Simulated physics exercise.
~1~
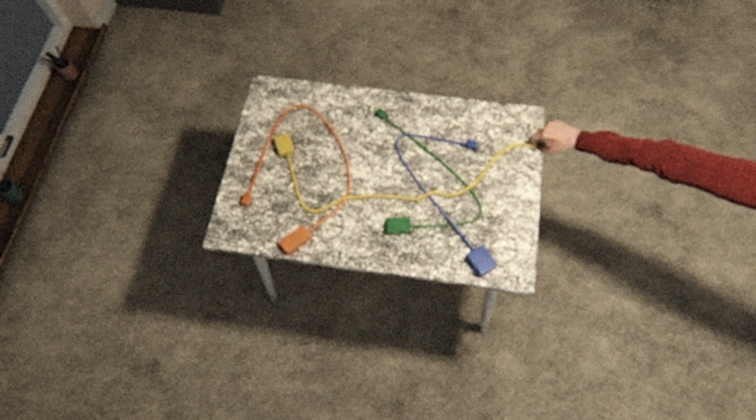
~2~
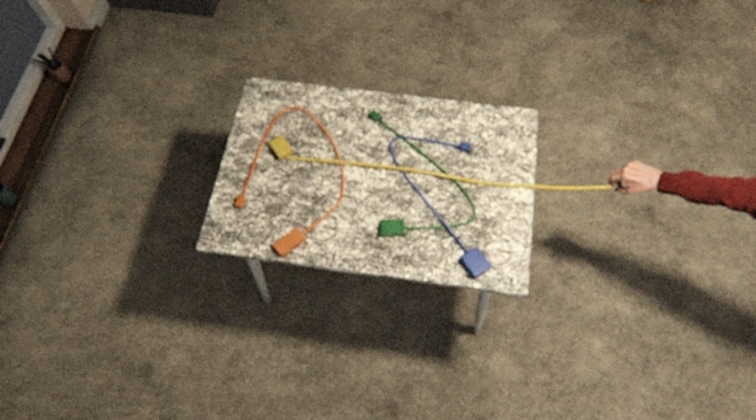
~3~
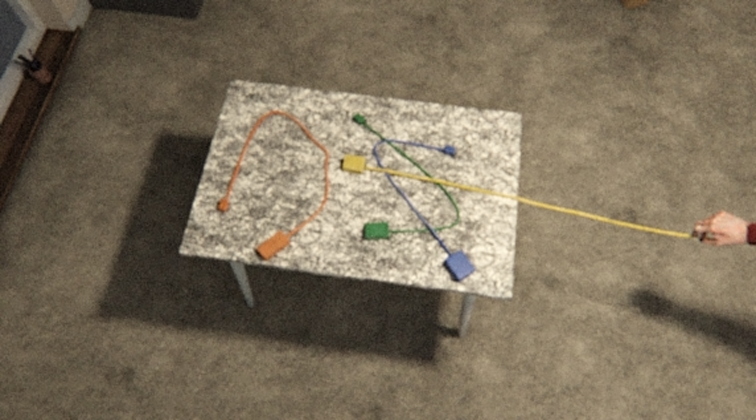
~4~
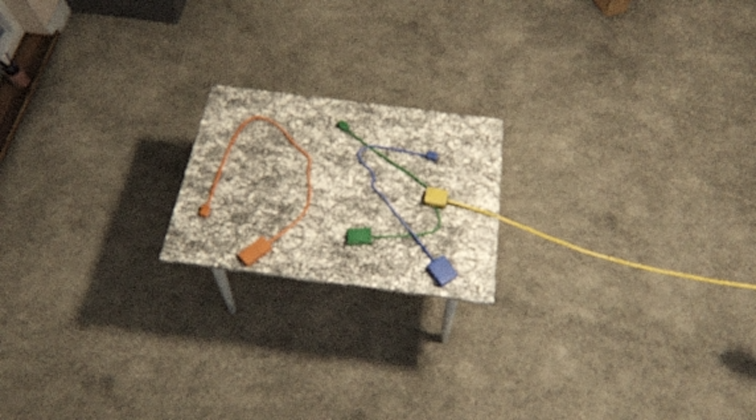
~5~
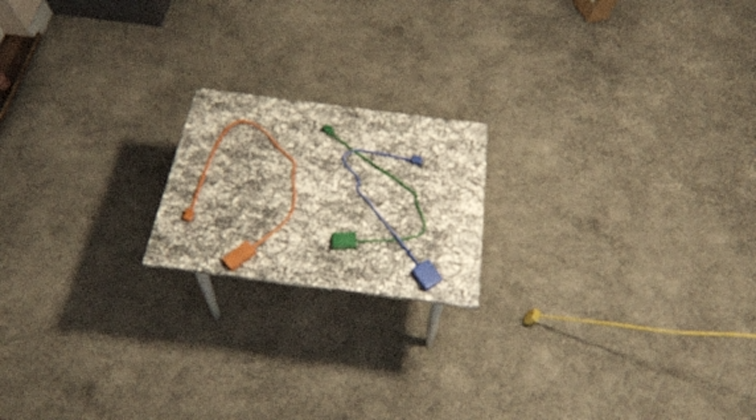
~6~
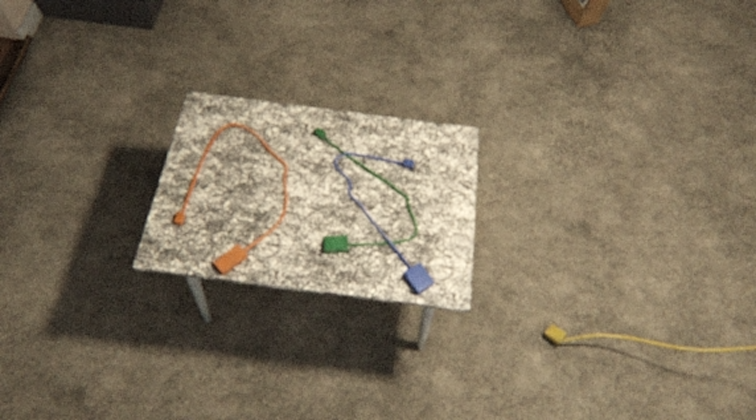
On a speckled, stone-patterned table standing on a brownish carpet, orange, yellow, green and blue leads with block chargers lie across one another. A hand in a red sleeve holds the end of the yellow lead at the right edge and draws it rightwards and slightly towards the near side, pulling it taut. The yellow charger then slides across the table, passing over the green and blue leads, as the hand leaves view. It drops off the right side and ends on the floor, still trailing its lead, while the orange, green and blue chargers stay in place on the tabletop.
